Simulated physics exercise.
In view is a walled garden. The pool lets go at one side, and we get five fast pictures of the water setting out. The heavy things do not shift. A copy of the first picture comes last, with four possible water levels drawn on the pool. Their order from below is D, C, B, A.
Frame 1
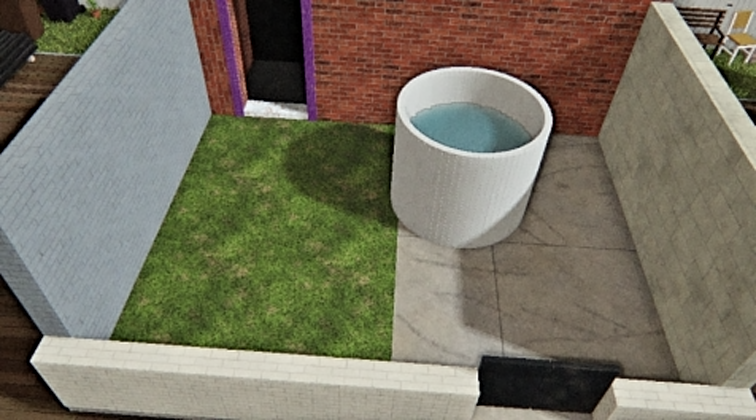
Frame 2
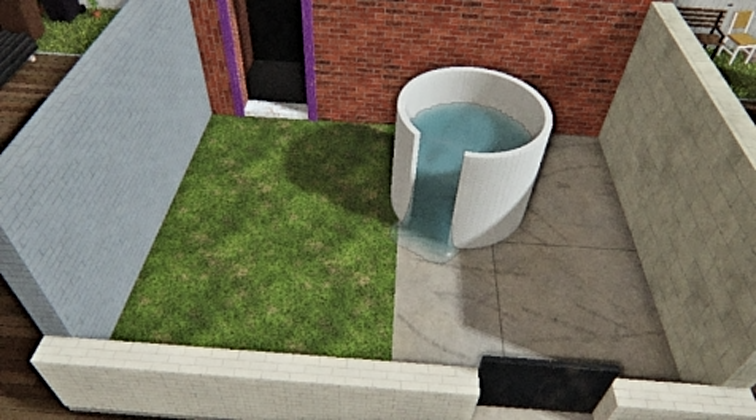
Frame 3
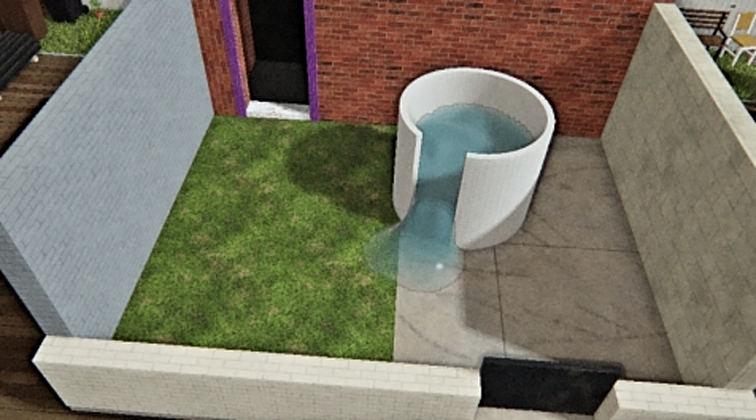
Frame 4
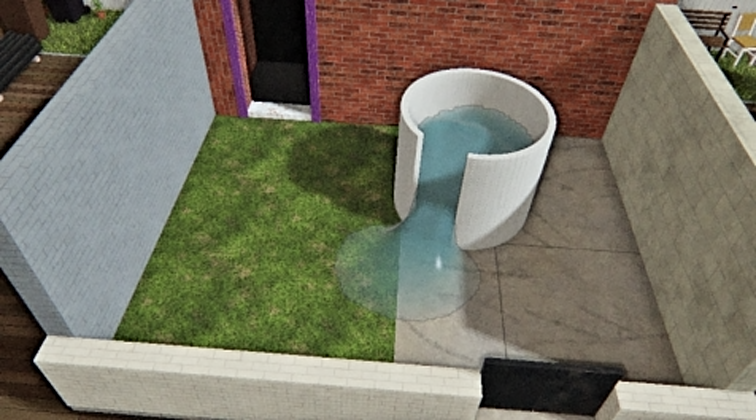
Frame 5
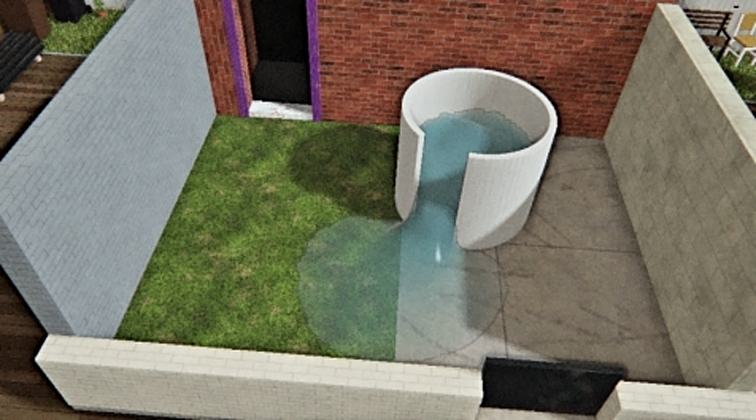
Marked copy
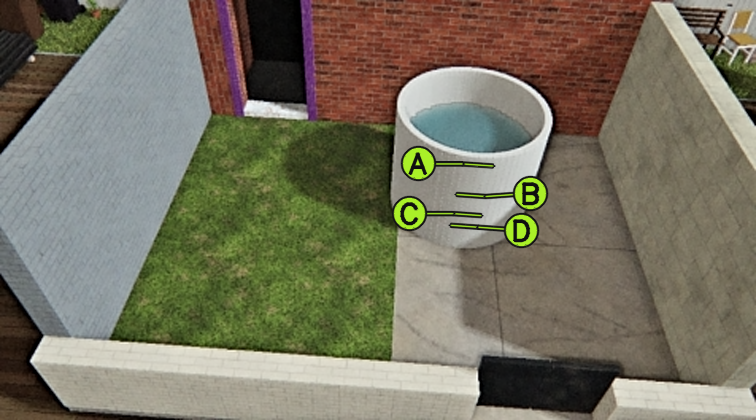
Water pouring through a gap opened in a round white pool, spreading over the grass and paving of a walled garden.
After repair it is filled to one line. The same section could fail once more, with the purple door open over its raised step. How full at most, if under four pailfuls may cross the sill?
Go for B.
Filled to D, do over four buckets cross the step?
No, that is safe.
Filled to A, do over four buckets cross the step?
Yes.
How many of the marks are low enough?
Three of the four.
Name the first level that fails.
It is A.
On the marked copy, A at (477, 164); B at (471, 195); C at (467, 214); D at (464, 226); from the bottom up D, C, B, A.
Choosing A, about 10 bucketfuls get in.
Choosing B, a splash gets over, under a bucket.
Choosing C, nothing gets over.
Choosing D, nothing gets over.
